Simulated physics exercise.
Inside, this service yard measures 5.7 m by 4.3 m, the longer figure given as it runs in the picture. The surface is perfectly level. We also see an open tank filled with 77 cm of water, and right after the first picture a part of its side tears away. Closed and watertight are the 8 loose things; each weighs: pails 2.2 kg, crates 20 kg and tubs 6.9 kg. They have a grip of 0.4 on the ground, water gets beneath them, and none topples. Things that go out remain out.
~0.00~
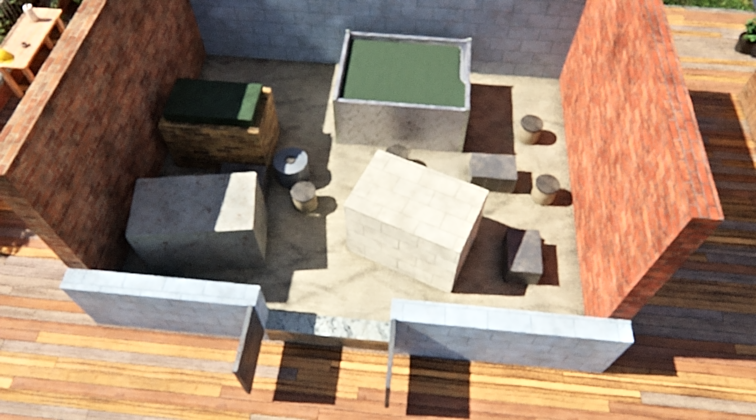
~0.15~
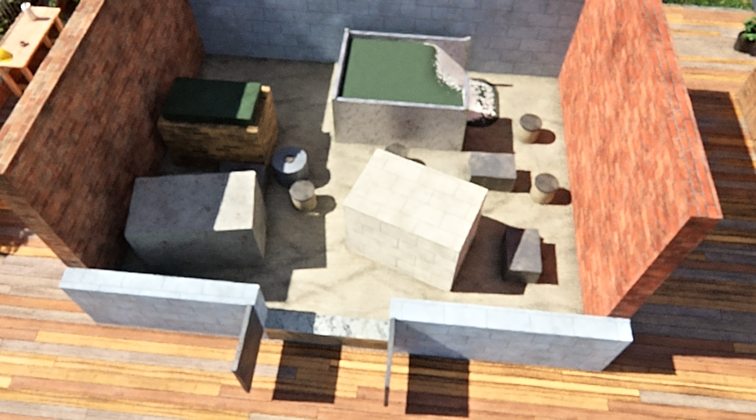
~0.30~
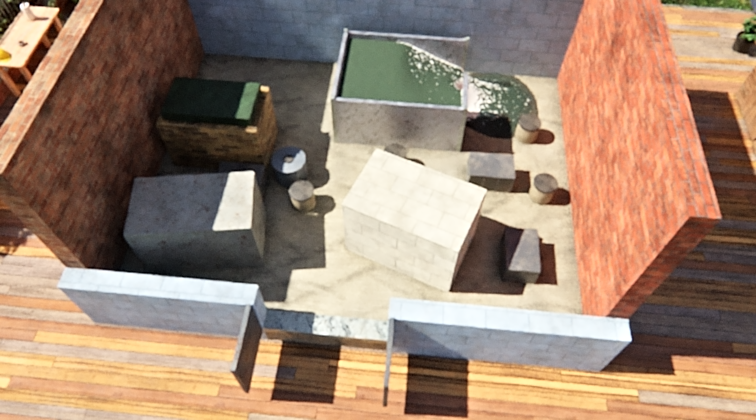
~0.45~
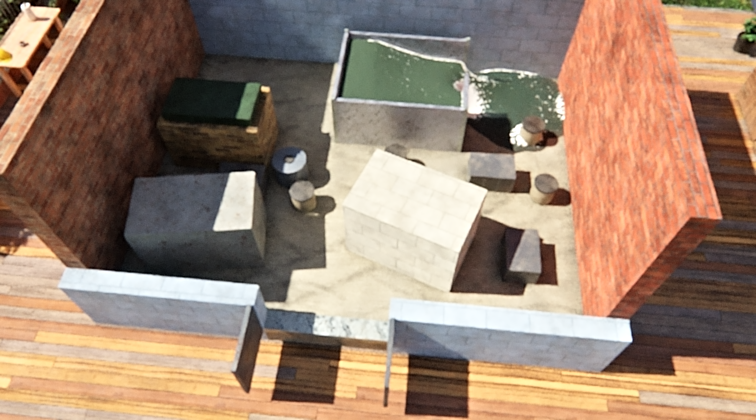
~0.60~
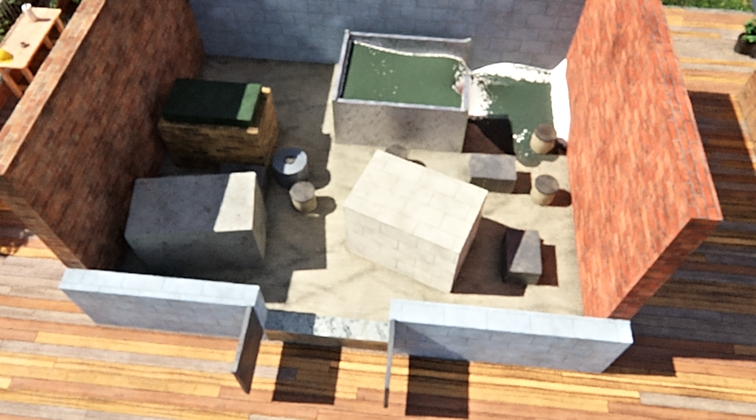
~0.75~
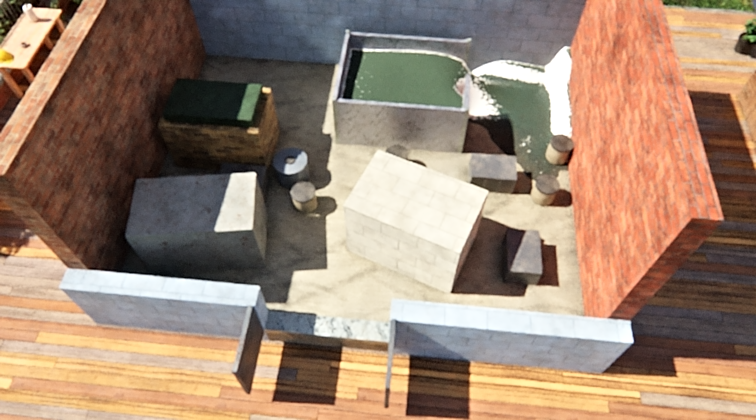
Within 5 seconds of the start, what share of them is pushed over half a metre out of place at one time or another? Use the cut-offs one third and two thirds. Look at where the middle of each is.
One to two thirds.
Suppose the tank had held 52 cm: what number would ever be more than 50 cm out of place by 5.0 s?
In that case the number is 4.
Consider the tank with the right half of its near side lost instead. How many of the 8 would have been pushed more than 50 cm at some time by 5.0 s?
Then it comes to 6.
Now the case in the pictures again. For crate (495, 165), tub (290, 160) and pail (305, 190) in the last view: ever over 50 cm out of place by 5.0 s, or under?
In order: Farther, not as far and not as far.
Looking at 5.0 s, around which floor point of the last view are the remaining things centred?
I'd put it close to (345, 189) in the last view.
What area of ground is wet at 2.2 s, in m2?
Wet area: Approx. 8.5 m2.
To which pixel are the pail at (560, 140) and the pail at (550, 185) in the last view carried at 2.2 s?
First near (453, 202), second near (489, 215).
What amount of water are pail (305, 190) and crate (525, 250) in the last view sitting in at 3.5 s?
I'd estimate 0 cm for the first and 19 cm for the second.
After 1.1 s 1 of 8 are over 50 cm from their spots; 0 afloat.
After 2.2 s 2 of 8 are over 50 cm from their spots; 1 afloat.
After 3.5 s 4 of 8 are over 50 cm from their spots; 2 afloat.
After 5.0 s 5 of 8 are over 50 cm from their spots, and 5 have been at some point; 5 afloat.
